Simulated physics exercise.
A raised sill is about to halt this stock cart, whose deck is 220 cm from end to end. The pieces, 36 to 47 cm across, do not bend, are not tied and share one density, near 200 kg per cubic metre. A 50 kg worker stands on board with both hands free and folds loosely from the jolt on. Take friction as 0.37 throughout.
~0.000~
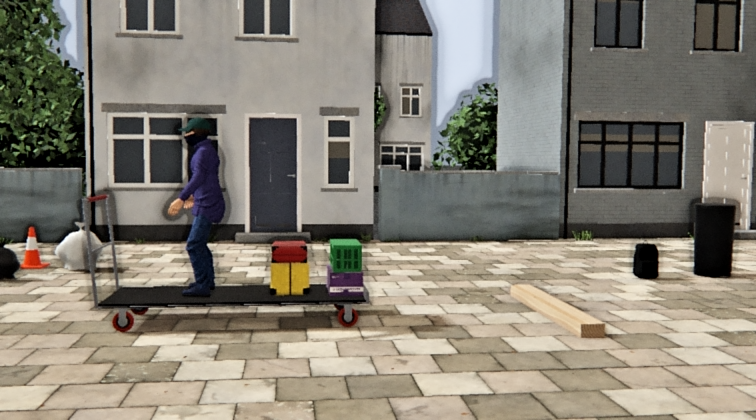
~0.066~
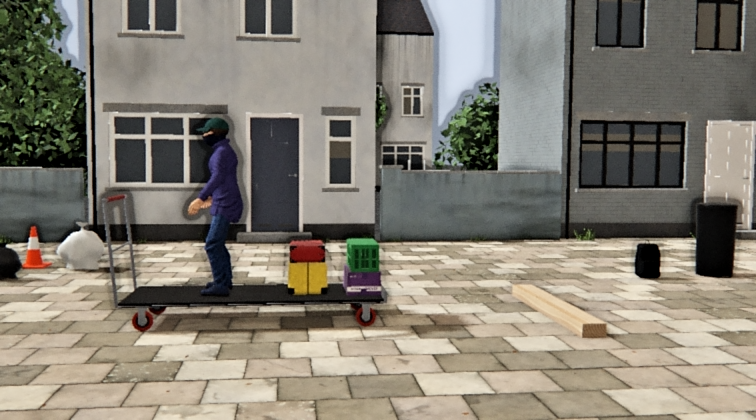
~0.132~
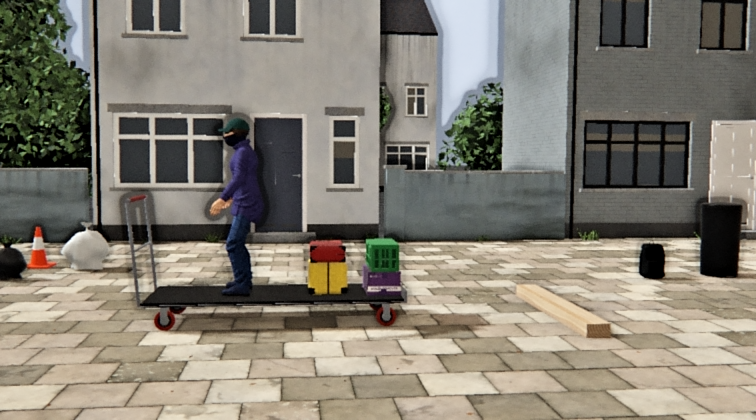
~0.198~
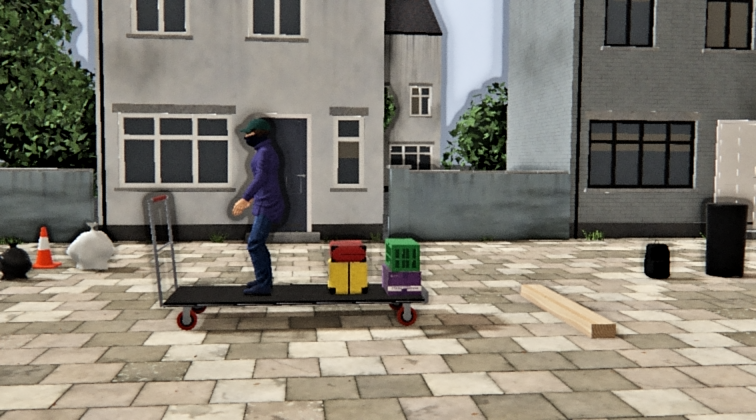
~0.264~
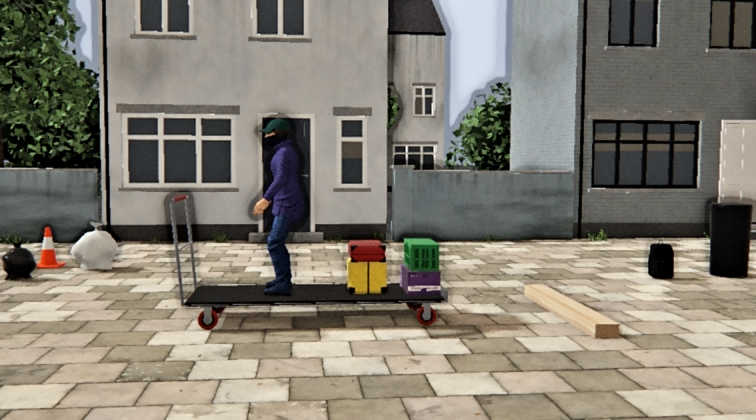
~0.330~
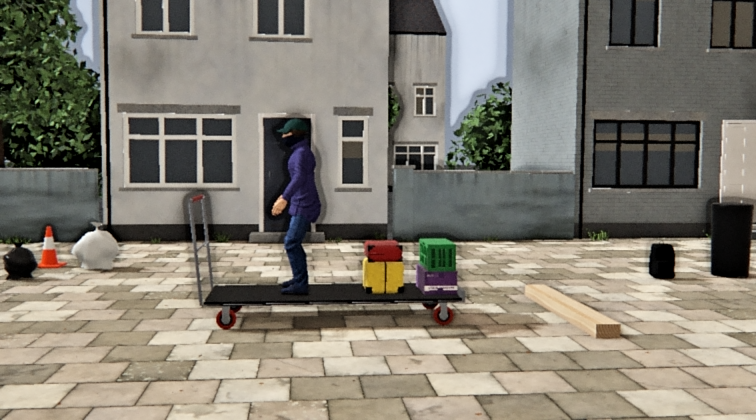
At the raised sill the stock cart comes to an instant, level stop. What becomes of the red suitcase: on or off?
The red suitcase flies off.
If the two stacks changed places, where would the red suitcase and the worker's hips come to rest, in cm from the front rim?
Then red 60 past, hips 90 behind.
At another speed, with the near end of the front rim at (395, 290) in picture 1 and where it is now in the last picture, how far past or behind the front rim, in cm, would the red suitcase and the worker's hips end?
Then red 30 behind, hips 90 behind.
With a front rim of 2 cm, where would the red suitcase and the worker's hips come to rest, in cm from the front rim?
Then red 50 past, hips 30 behind.
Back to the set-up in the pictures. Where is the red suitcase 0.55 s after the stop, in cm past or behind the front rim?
About 15 cm past the rim.
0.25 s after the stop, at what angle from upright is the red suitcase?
It is tilted some 10°.
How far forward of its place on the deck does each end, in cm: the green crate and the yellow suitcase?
Green 120, yellow 15.
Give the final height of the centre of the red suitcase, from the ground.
Roughly 5 cm above it.
The wheels strike at 0.82 s.
After 1.37 s the red suitcase is 17 cm past the rim, tilted 35°, near (583, 269) in the last picture's view.
After 1.82 s the red suitcase is 51 cm past the rim, tilted 125°, near (617, 296) in the last picture's view.
At rest, 3.7 s, past the rim, green crate and red suitcase; behind it, yellow suitcase, purple parcel and the worker's hips.
